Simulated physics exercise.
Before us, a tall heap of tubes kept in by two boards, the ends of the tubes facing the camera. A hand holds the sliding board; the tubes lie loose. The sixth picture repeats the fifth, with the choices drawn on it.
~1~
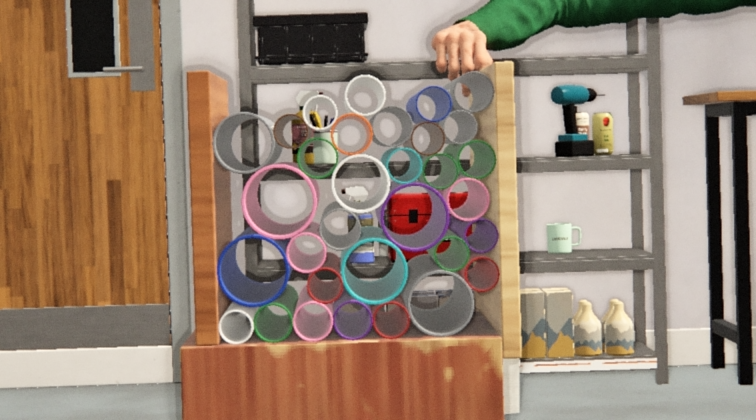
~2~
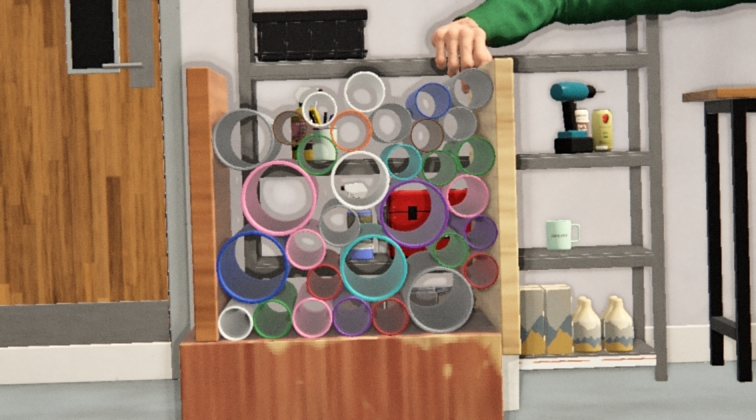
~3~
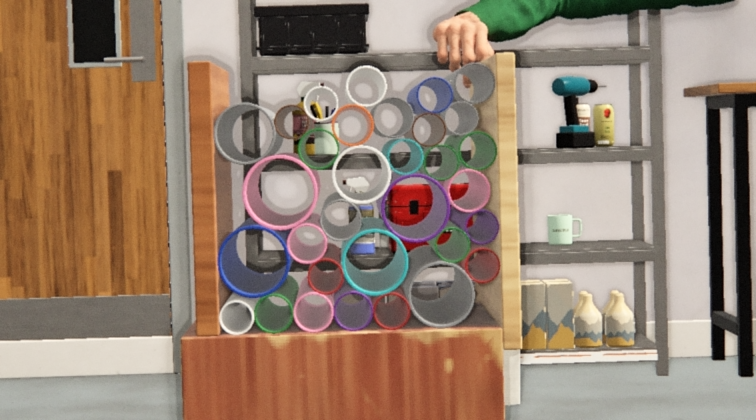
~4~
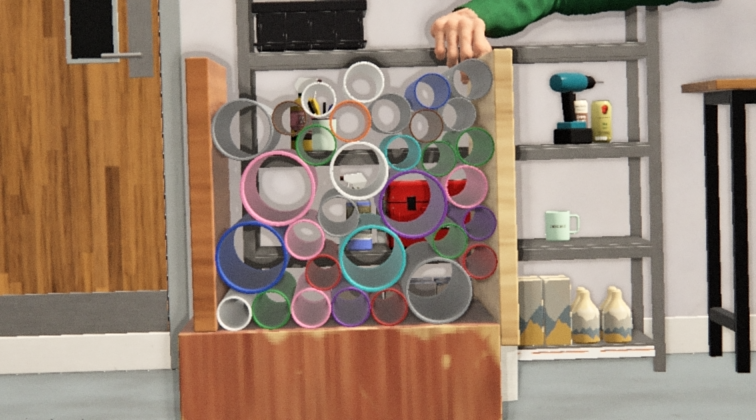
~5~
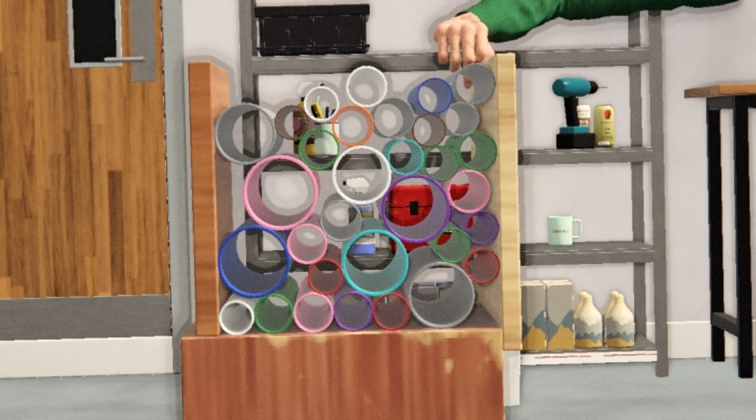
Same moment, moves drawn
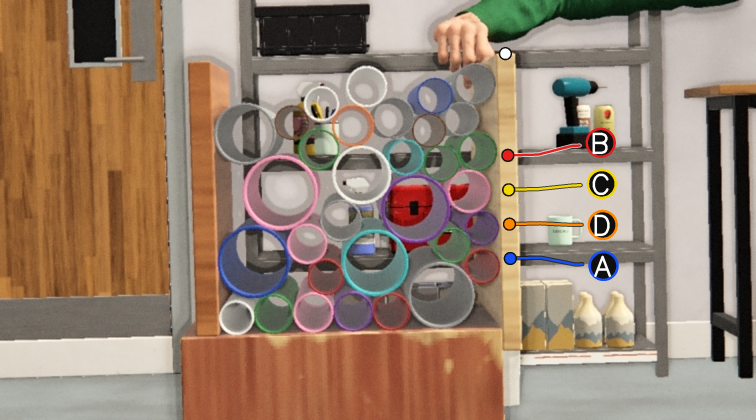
A hand gripping the top of a pale board beside a heap of colourful loose tubes, everything staying nearly still.
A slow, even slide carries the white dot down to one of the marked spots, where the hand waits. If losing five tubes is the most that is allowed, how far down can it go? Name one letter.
Stop at D.
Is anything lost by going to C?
Yes.
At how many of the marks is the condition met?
Three of them.
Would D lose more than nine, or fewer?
It loses fewer than nine.
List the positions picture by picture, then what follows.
In the first frame, a green tube (452, 254); a pink tube (279, 202).
In the second frame, a brown tube (290, 128).
In the third frame, a white tube (321, 104); side board (493, 196).
In the fourth frame, a white tube (234, 313); a grey tube (438, 291).
In the fifth frame, a green tube (452, 246); a pink tube (280, 193).
On the copy, A at (510, 258); B at (508, 156); C at (509, 190); D at (510, 224); the white dot at (505, 54).
On D. First, top of the board (497, 129).
Then, top of the board (499, 214).
Finally, top of the board (499, 224), four out over the board.
By contrast, A more than five out over the board; B two out over the board; C two out over the board.
